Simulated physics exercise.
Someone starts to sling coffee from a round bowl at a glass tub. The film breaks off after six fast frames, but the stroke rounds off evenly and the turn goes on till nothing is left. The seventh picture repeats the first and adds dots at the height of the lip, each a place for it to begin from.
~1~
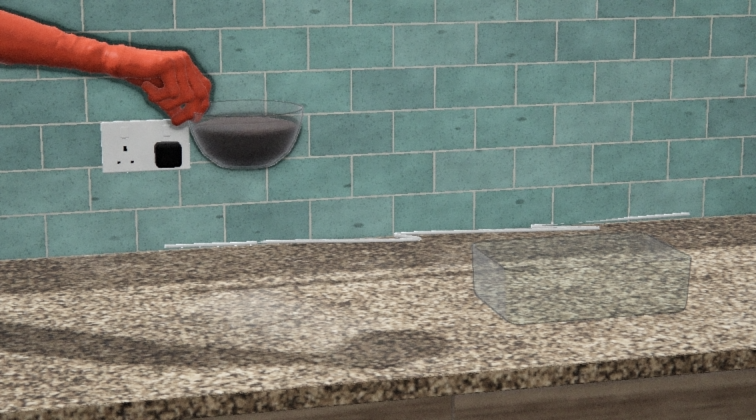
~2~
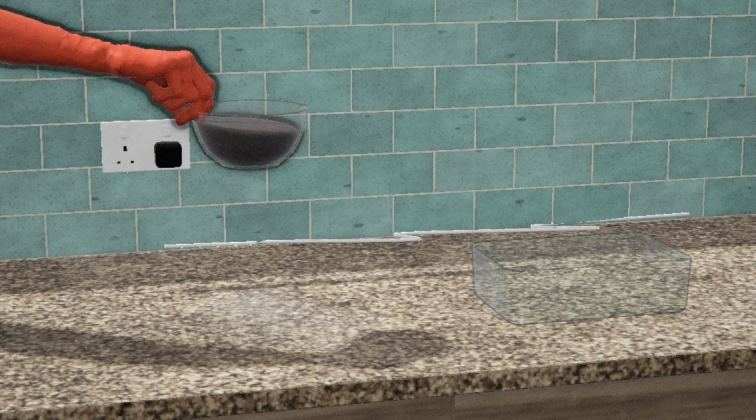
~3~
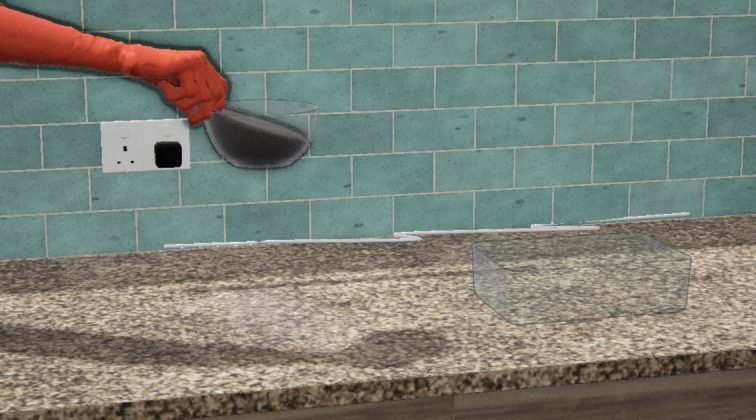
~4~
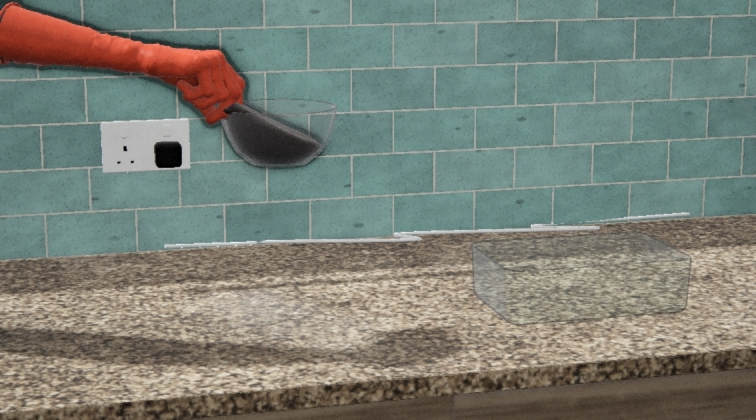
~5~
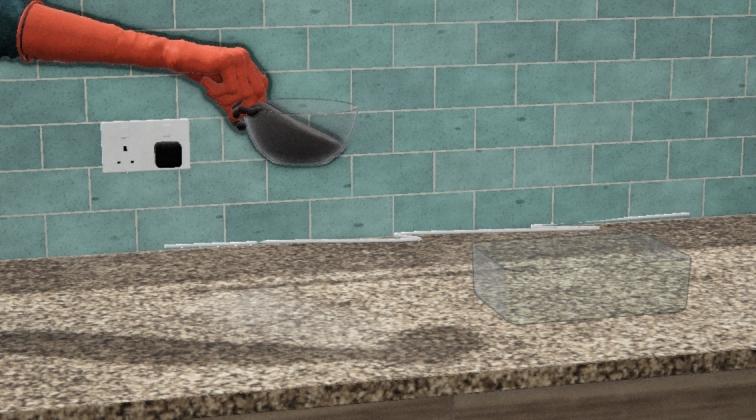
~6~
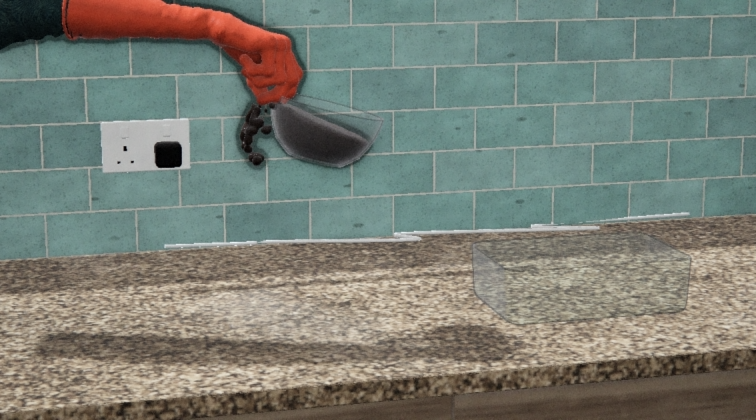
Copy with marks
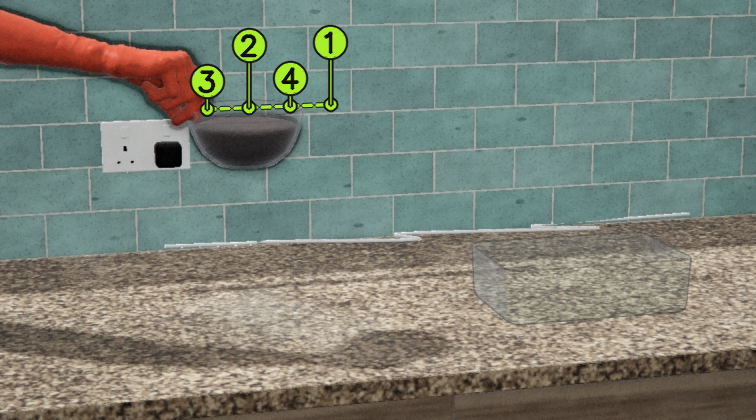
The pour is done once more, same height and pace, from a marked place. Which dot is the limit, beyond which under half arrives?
Take 1.
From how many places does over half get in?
One of the four.
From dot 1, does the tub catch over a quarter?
Yes.
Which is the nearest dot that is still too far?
The answer is 4.
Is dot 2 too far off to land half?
Yes, that goes wrong.
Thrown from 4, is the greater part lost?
Yes.
On the marked copy, 1 at (330, 104); 2 at (249, 107); 3 at (207, 109); 4 at (290, 106).
If 1 is chosen, about 66 % lands in the tub, 23 % falls short and 11 % goes beside or beyond.
If 2 is chosen, about 1 % lands in the tub, 98 % falls short.
If 3 is chosen, about 0 % lands in the tub, 100 % falls short.
If 4 is chosen, about 34 % lands in the tub, 58 % falls short and 7 % goes beside or beyond.
